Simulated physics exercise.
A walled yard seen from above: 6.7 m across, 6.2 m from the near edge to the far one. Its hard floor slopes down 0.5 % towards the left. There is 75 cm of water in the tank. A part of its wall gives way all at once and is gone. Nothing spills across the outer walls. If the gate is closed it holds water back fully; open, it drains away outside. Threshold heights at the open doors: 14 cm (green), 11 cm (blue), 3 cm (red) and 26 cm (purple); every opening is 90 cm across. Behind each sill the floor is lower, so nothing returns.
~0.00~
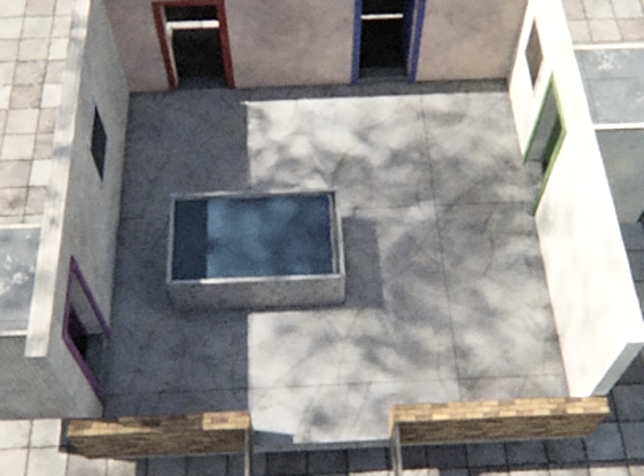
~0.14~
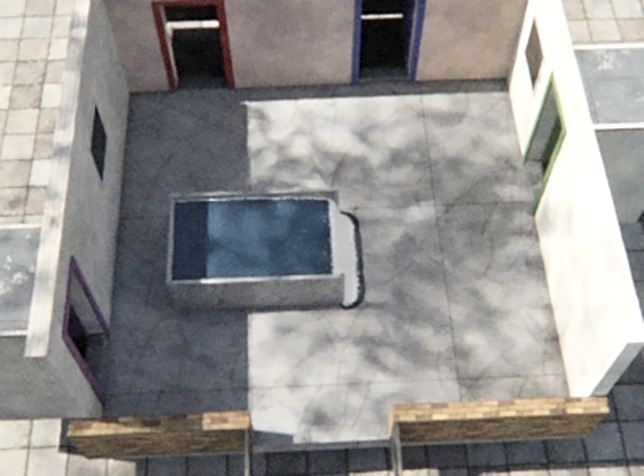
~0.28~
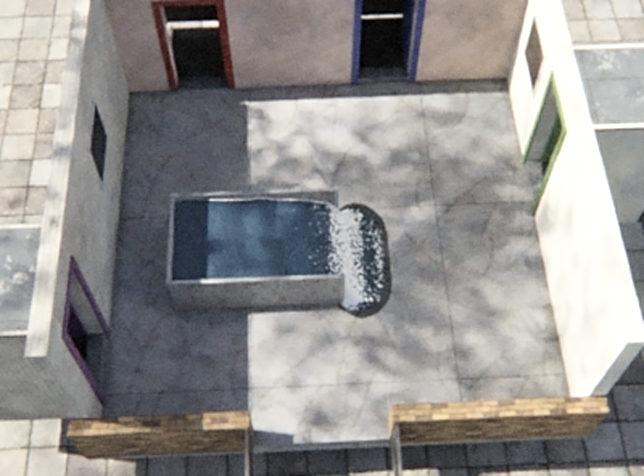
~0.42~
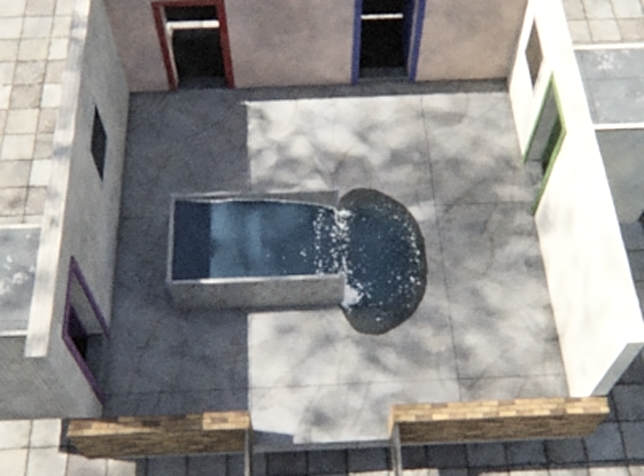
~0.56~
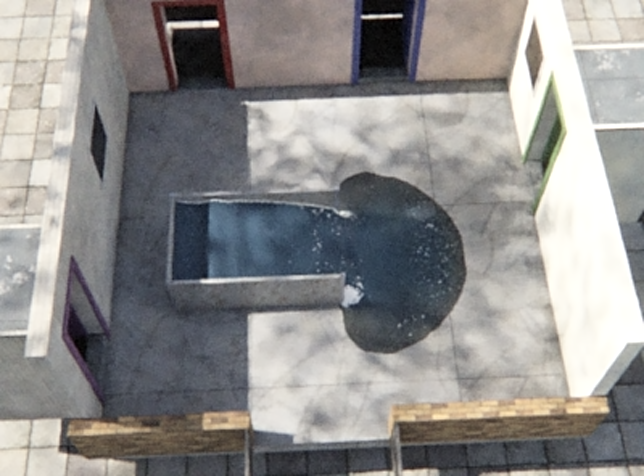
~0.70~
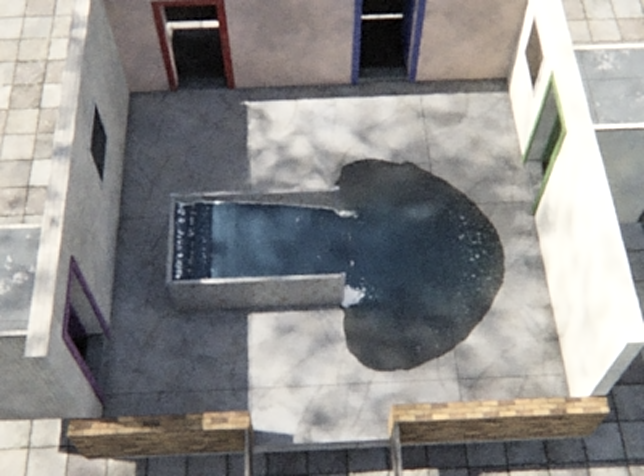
A tank in a walled yard loses its right side and water spreads across the floor.
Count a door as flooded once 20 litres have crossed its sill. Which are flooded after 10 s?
Door by door: At the green door it exceeds the limit; at the blue door it keeps below the limit; at the red door it stays under the limit; at the purple door it keeps below the limit.
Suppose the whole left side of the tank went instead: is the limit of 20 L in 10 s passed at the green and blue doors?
Then: Green not over, blue under.
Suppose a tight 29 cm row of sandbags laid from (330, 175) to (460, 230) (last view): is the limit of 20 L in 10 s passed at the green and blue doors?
Then: Green not over, blue under.
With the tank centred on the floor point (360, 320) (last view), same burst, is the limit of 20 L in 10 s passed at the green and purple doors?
Against that limit: Green below, purple not over.
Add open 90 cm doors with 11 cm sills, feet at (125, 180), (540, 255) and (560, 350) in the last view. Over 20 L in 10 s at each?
In turn: Under, above, over.
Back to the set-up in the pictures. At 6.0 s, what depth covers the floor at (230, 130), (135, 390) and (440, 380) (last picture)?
About 3, 4 and 9 cm.
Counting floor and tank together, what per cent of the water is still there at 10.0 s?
Some 92 per cent remains.
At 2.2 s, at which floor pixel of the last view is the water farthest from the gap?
Near (507, 82).
After 1.4 s water covers 35 % of the floor and is deepest (32 cm) near (347, 267); green door 23 cm at the sill, 3 L in, blue door not reached, red door not reached, purple door not reached.
After 2.2 s water covers 40 % of the floor and is deepest (44 cm) near (570, 401); green door 27 cm at the sill, 35 L in, blue door not reached, red door not reached, purple door not reached.
After 3.5 s water covers 45 % of the floor and is deepest (30 cm) near (508, 90); green door 19 cm at the sill, 86 L in, blue door 9 cm at the sill, 0 L in, red door not reached, purple door not reached.
After 6.0 s water covers 95 % of the floor and is deepest (18 cm) near (108, 352); green door 8 cm at the sill, 93 L in, blue door 9 cm at the sill, 0 L in, red door 3 cm at the sill, 0 L in, purple door 14 cm at the sill, 0 L in.
After 10.0 s water covers 100 % of the floor and is deepest (14 cm) near (128, 121); green door 5 cm at the sill, 93 L in, blue door 6 cm at the sill, 0 L in, red door 5 cm at the sill, 2 L in, purple door 10 cm at the sill, 0 L in.
